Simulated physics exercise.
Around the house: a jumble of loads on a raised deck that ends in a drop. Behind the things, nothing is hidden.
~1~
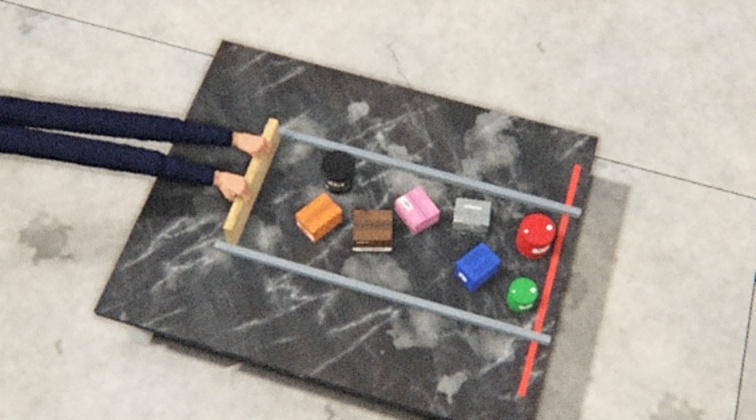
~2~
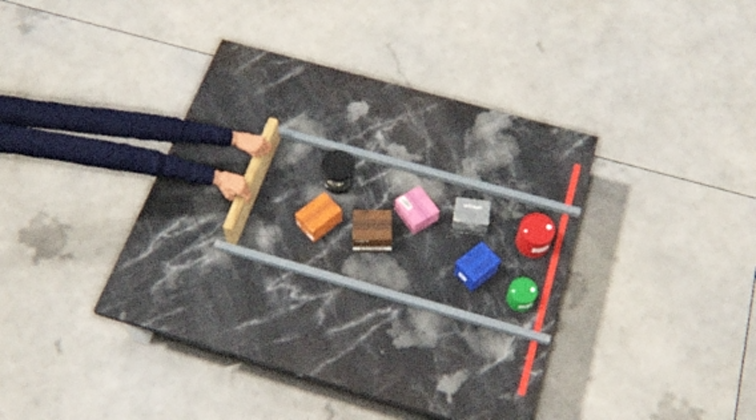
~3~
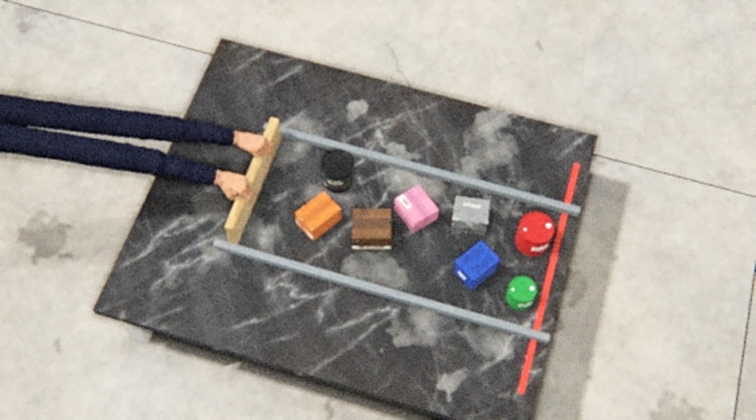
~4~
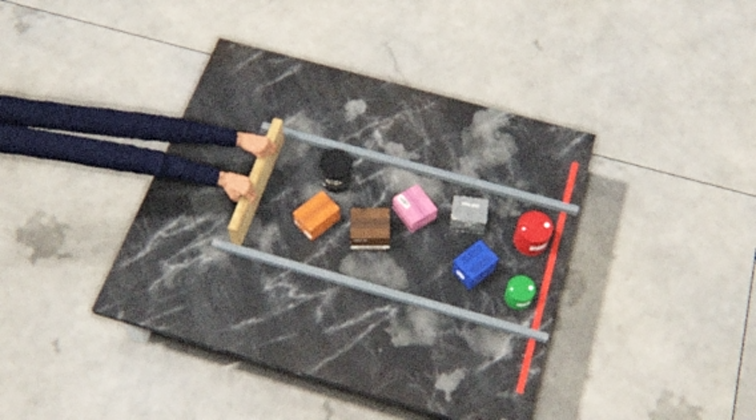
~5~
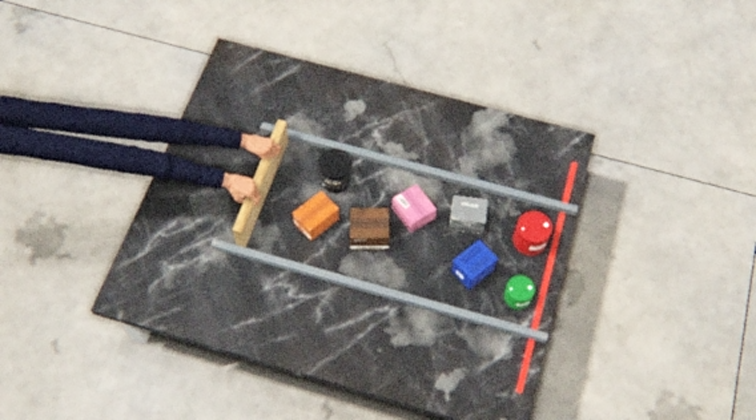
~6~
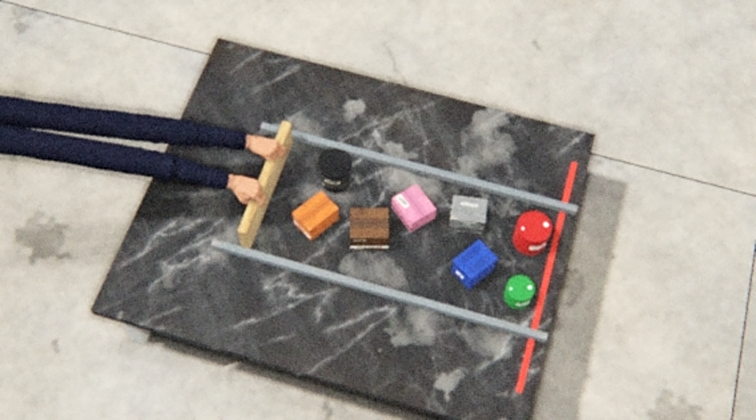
Two hands inching a wooden plank slightly right between grey rails on a dark marbled board, the colourful blocks and canisters staying still.
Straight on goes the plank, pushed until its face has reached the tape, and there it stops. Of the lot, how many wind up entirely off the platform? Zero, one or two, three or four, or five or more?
The ones that plunge will number five or more.
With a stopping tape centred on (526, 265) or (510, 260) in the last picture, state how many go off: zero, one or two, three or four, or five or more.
Taking the places in turn, I'd pick more than four and then either three or four.
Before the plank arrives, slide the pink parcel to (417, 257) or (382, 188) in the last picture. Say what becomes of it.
Result for the pink parcel: It leaves the top at position one; it leaves the top at position two.
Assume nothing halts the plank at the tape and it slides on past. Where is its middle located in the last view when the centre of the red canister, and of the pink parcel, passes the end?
The middle is at (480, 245) when it's the red canister, and at (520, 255) when it's the pink parcel.
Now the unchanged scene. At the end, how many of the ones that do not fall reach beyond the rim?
Number: 1.
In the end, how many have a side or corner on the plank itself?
Count recorded: 1.
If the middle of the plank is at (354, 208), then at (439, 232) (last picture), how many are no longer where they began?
That gives 3 for the first and 7 for the second.
Early on, none off yet; green canister at rest near (519, 292); red canister at rest near (532, 233); blue tote at rest near (474, 265).
A while later, none off yet; green canister at rest near (519, 292); red canister at rest near (532, 233); blue tote travelled about its own width near (498, 270).
Further along, one off so far; green canister down on the ground near (560, 350); red canister leaning a little near (583, 247); blue tote leaning a little near (574, 292).
Finally, the number that fall off is five or more; lost, black pail, brown box, pink parcel, grey box, blue tote, red canister and green canister.
